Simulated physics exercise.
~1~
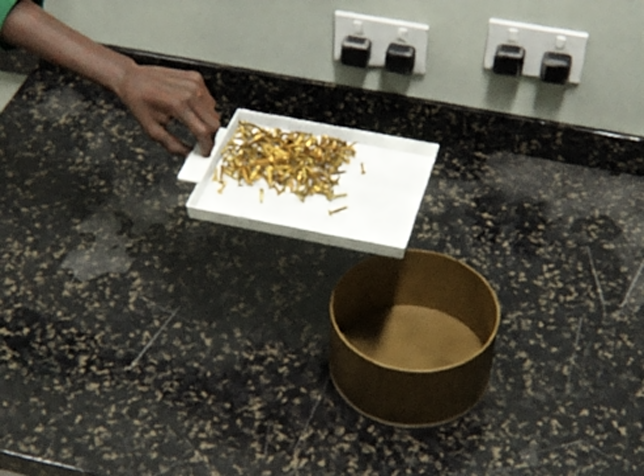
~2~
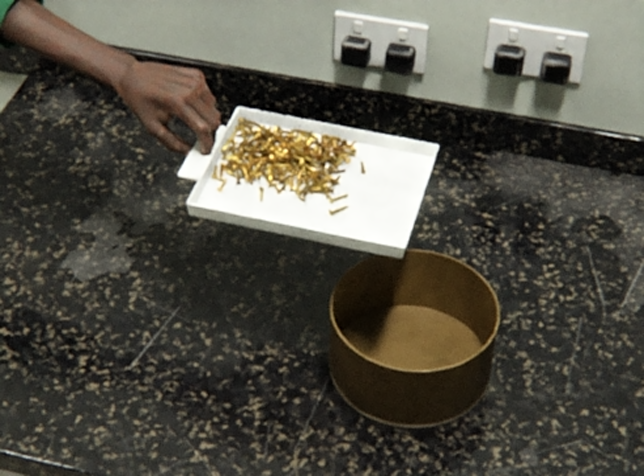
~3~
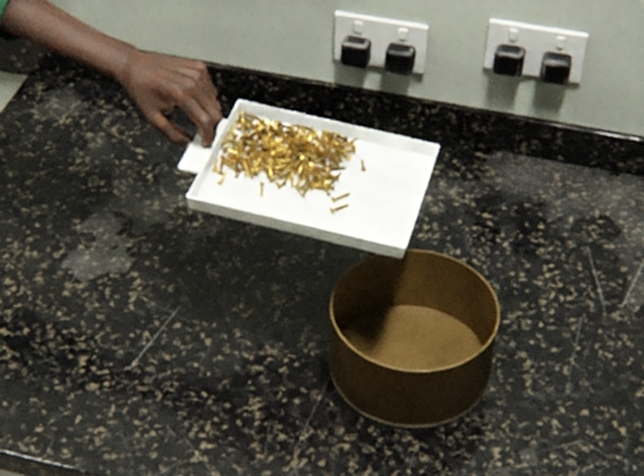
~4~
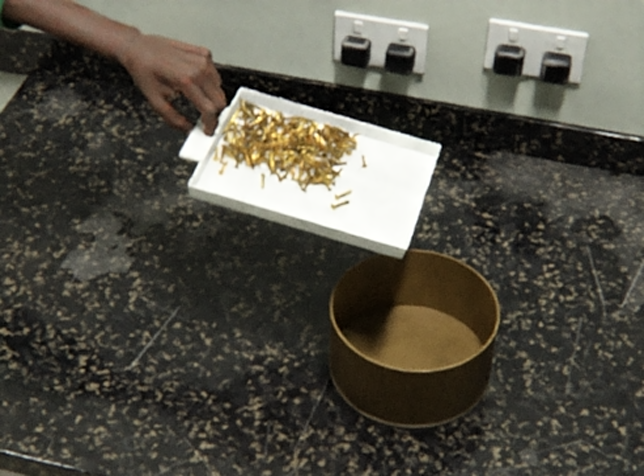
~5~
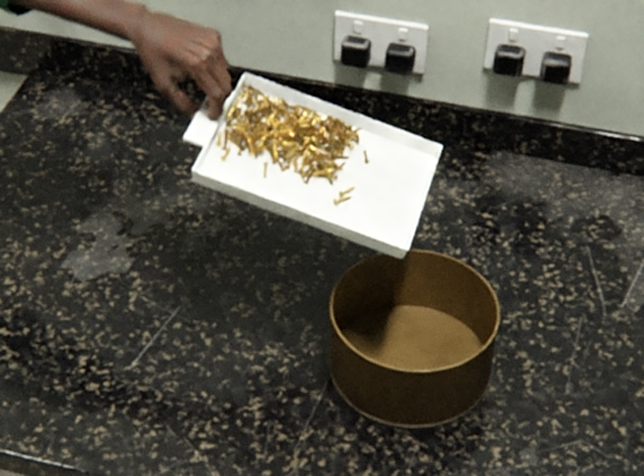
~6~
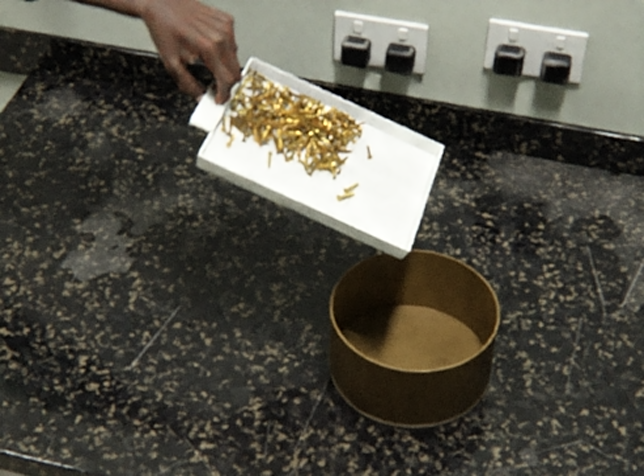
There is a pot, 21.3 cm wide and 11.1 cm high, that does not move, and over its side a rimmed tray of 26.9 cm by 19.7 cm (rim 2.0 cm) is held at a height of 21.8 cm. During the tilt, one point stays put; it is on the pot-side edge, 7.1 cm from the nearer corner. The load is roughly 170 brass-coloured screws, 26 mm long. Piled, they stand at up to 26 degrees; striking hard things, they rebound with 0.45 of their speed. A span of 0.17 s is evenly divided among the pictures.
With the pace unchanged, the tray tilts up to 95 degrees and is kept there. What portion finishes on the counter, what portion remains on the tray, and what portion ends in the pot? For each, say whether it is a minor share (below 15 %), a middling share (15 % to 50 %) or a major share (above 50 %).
I expect this. Counter - a major share. Tray - a minor share. Pot - a middling share.
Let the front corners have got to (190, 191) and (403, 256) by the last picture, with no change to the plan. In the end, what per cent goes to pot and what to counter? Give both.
You'd end with pot at 90 and counter at 10.
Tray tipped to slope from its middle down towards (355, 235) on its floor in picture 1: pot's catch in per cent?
Estimate: Some 90 per cent.
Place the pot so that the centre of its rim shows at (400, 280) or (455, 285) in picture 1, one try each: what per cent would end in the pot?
Near 30 and 90 percent, one try each.
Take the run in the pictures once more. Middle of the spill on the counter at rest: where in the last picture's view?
At rest, its centre lies at about (551, 325).
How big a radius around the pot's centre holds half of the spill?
Roughly 22 centimetres.
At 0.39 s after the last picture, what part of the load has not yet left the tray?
About 90% of the load.
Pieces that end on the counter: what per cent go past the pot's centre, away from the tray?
Around 90 per cent, give or take.
Then, 0.23 s after the last picture, tilt 58 degrees; the tray holds 100 %, the pot 0 %.
Then, 0.39 s after the last picture, tilt 84 degrees; the tray holds 90 %, the pot 0 %.
Then, 0.68 s after the last picture, tilt 95 degrees; the tray holds 5 %, the pot 30 %.
In the end, counter 65 %, tray 0 %, pot 35 %.
